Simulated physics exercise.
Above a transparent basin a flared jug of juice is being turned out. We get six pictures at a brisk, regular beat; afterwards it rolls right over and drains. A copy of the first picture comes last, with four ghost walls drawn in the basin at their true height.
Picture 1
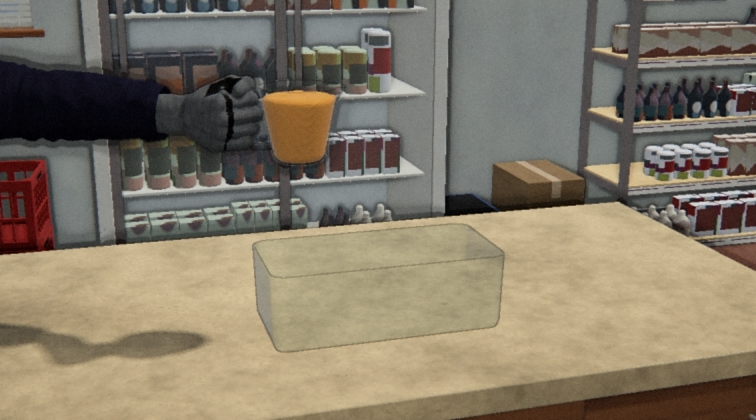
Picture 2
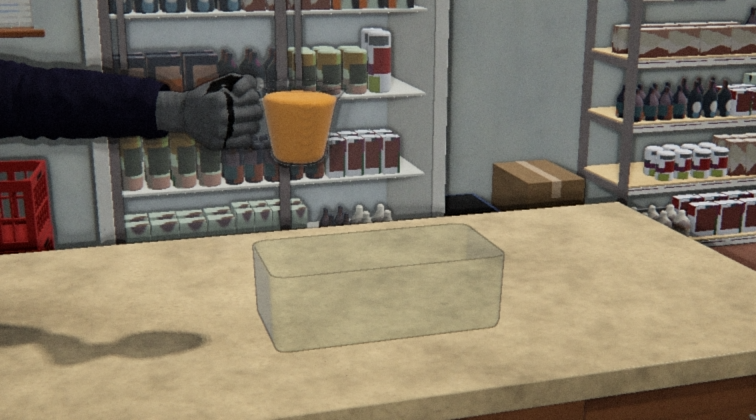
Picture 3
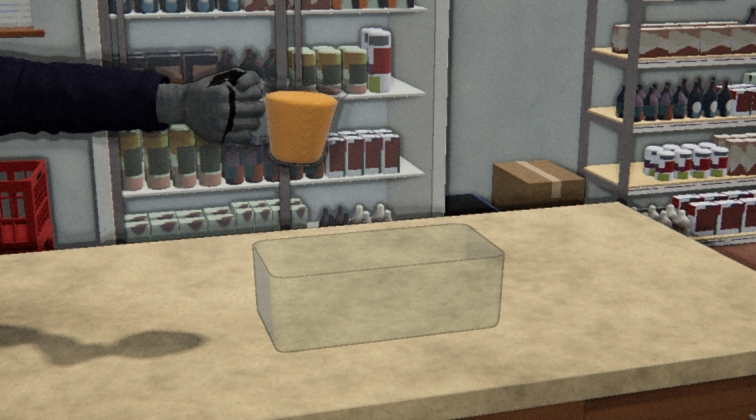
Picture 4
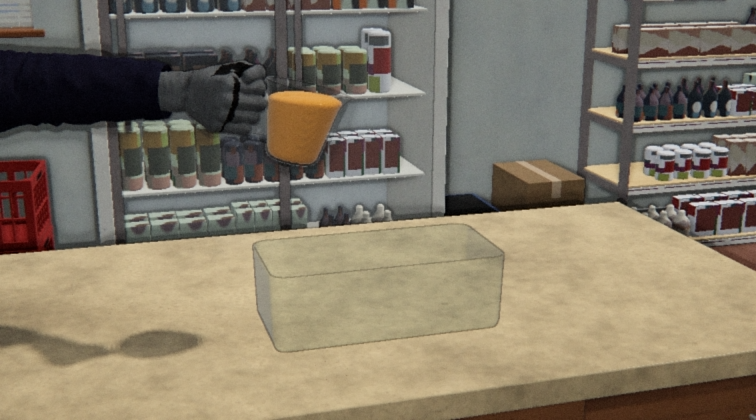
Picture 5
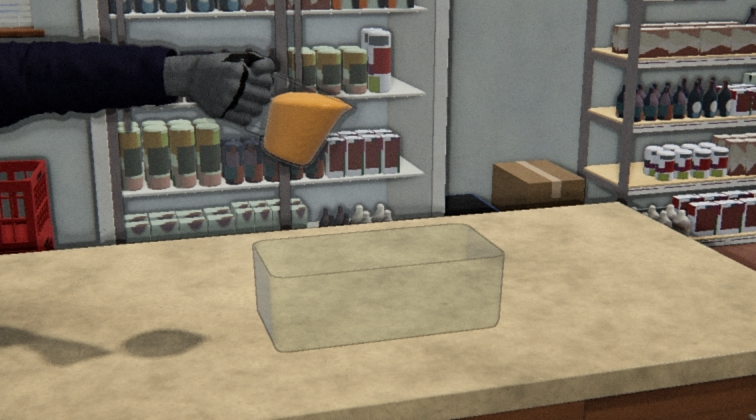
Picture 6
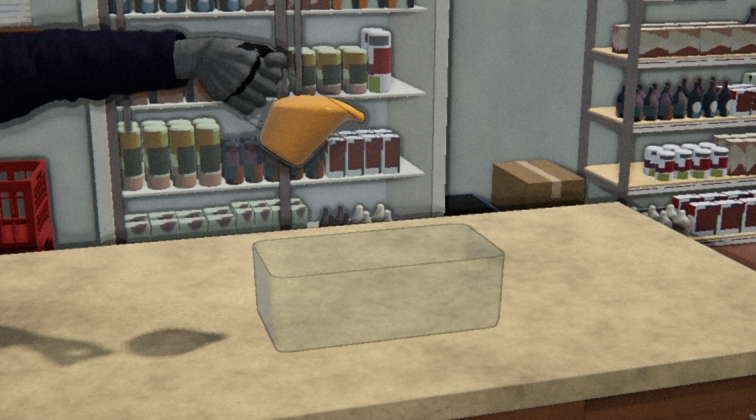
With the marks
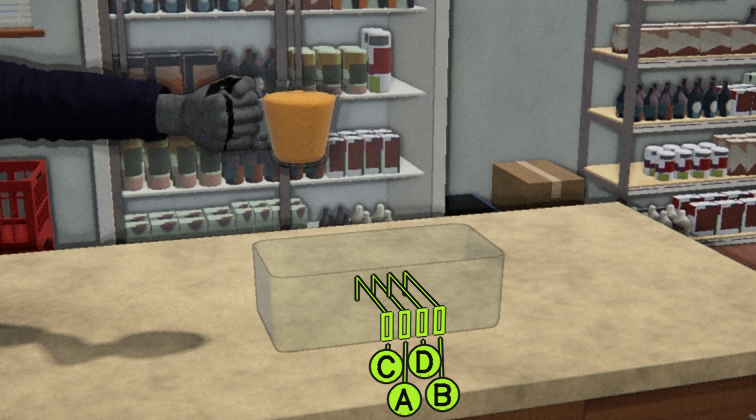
To begin with, a gray-gloved hand holds an upright, flared orange jug above a clear, empty basin on a counter, with stocked shelves behind. The hand then turns and the jug tilts to the right, slightly at first and then more steeply, until orange juice just edges over its lip.
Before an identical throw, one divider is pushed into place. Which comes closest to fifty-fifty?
Best: A.
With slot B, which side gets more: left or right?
More ends on the left.
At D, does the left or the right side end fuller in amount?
More ends on the left.
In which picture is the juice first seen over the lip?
In picture 6.
On the marked copy, A at (405, 342); B at (440, 338); C at (388, 344); D at (423, 340).
With A, about 49 % ends left of the wall and 47 % right of it; 4 % is lost outside.
With B, about 87 % ends left of the wall and 7 % right of it; 5 % is lost outside.
With C, about 17 % ends left of the wall and 80 % right of it; 3 % is lost outside.
With D, about 74 % ends left of the wall and 20 % right of it; 6 % is lost outside.
